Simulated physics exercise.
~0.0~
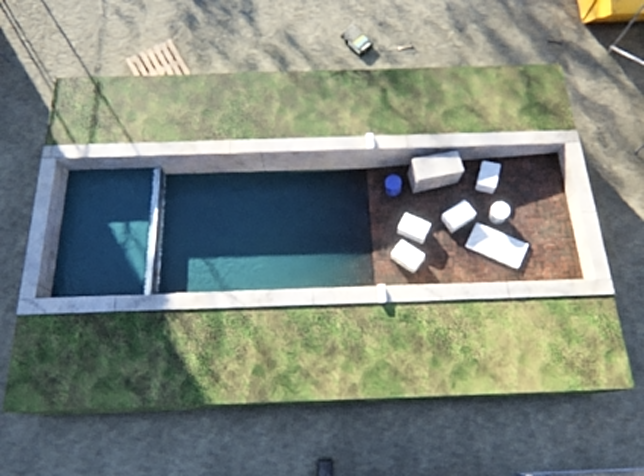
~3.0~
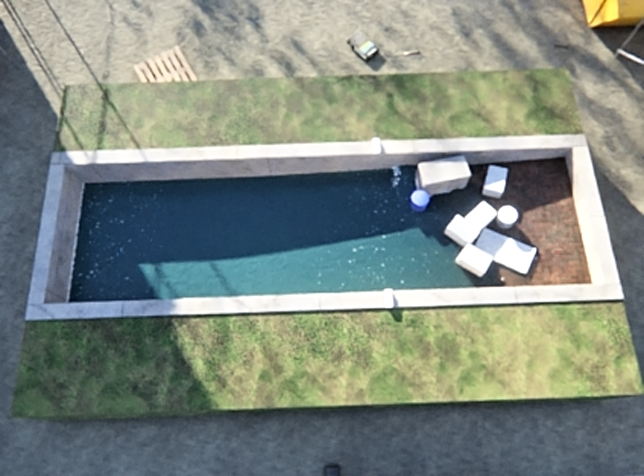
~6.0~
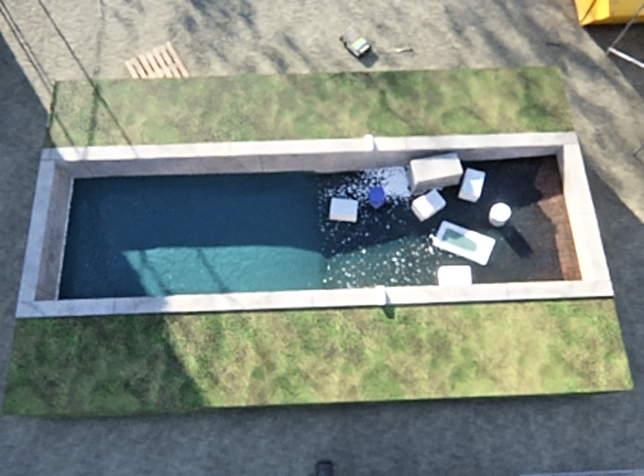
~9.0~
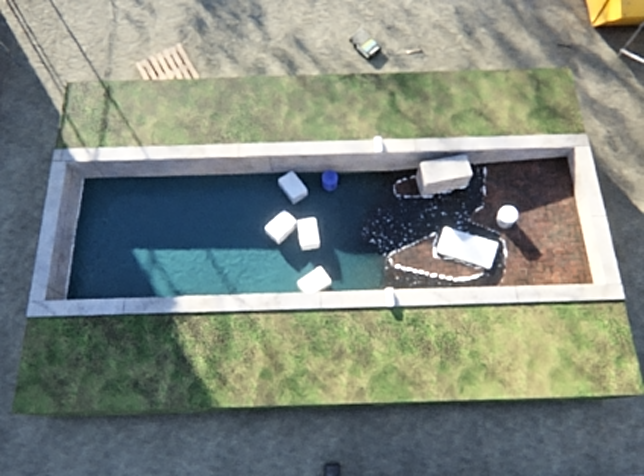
In the video, seen from above, a barrier holding back water in a long walled pool disappears, and water surges right among white blocks and a blue pail on the brick slope, then drains back left, leaving the pail and four white blocks in the water.
